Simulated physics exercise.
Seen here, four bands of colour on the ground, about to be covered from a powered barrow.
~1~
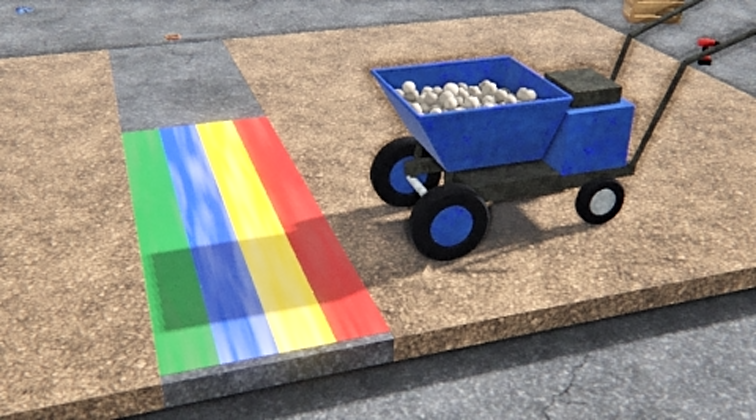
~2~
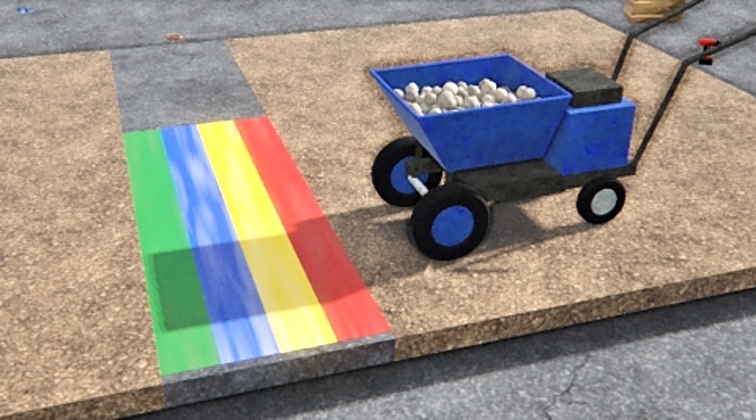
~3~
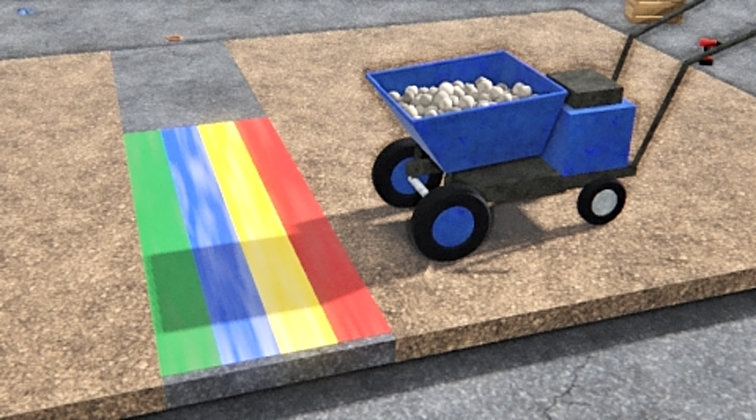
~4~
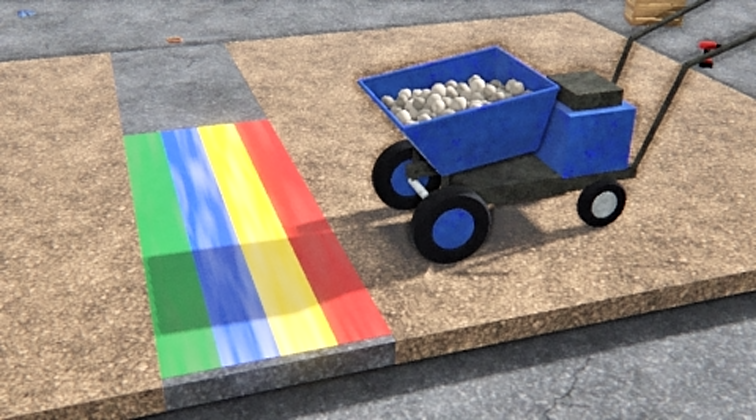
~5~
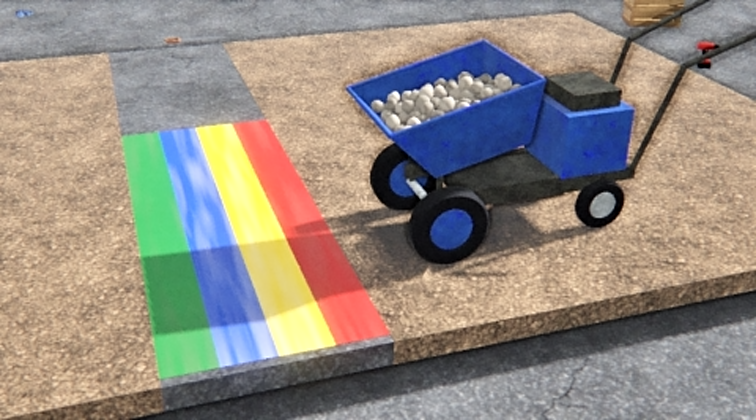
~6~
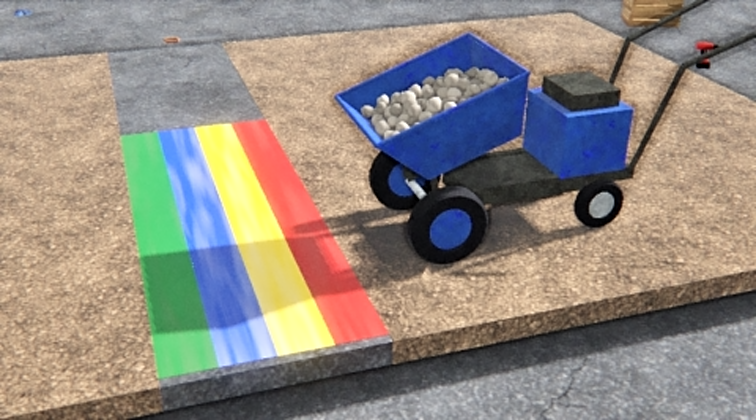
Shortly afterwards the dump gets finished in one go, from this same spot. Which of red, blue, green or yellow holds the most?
Yellow.
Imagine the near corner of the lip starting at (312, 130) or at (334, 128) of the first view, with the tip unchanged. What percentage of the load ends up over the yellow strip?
First spot: About 0 percent; second spot: About 0 percent.
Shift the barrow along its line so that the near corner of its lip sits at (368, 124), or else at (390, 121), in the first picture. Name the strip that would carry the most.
Place 1 - blue; place 2 - the yellow one.
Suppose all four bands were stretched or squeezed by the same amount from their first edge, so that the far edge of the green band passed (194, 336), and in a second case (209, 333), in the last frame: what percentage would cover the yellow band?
Near 40 and 30 in a hundred.
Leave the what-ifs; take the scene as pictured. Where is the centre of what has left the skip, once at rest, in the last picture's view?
The centre settles at about (269, 254).
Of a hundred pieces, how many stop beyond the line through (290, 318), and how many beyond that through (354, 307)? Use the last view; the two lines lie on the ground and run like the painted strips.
In order: 40 per cent, then 90 per cent.
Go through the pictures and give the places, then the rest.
The first frame shows lip of the skip at (418, 118), level; top of the load at (478, 110), river pebbles; red strip at (345, 301); yellow strip at (293, 311); blue strip at (239, 321); green strip at (182, 331).
The second frame shows lip of the skip at (417, 118), level; top of the load at (478, 109).
The third frame shows lip of the skip at (412, 122), tipped barely; top of the load at (474, 108).
The fourth frame shows lip of the skip at (403, 129), tipped a little; top of the load at (478, 99).
The fifth frame shows lip of the skip at (390, 137), tipped a little; top of the load at (477, 89).
The sixth frame shows lip of the skip at (377, 146), tipped clearly; top of the load at (476, 87); red strip at (344, 304); yellow strip at (291, 314); blue strip at (237, 324); green strip at (181, 334).
Soon, skip tipped steeply; all in the skip.
A while on, skip tipped steeply; most in the skip; a stray few over the red strip; a small part over the yellow strip; a stray few over the blue strip.
Towards the end, skip tipped right over; about a quarter in the skip; about a quarter over the red strip; about a third over the yellow strip; a small part over the blue strip; a small part over the green strip; a stray few off the paint.
Finally, skip tipped right over; a small part in the skip; about a quarter over the red strip; about a third over the yellow strip; about a quarter over the blue strip; a small part over the green strip; a stray few off the paint.
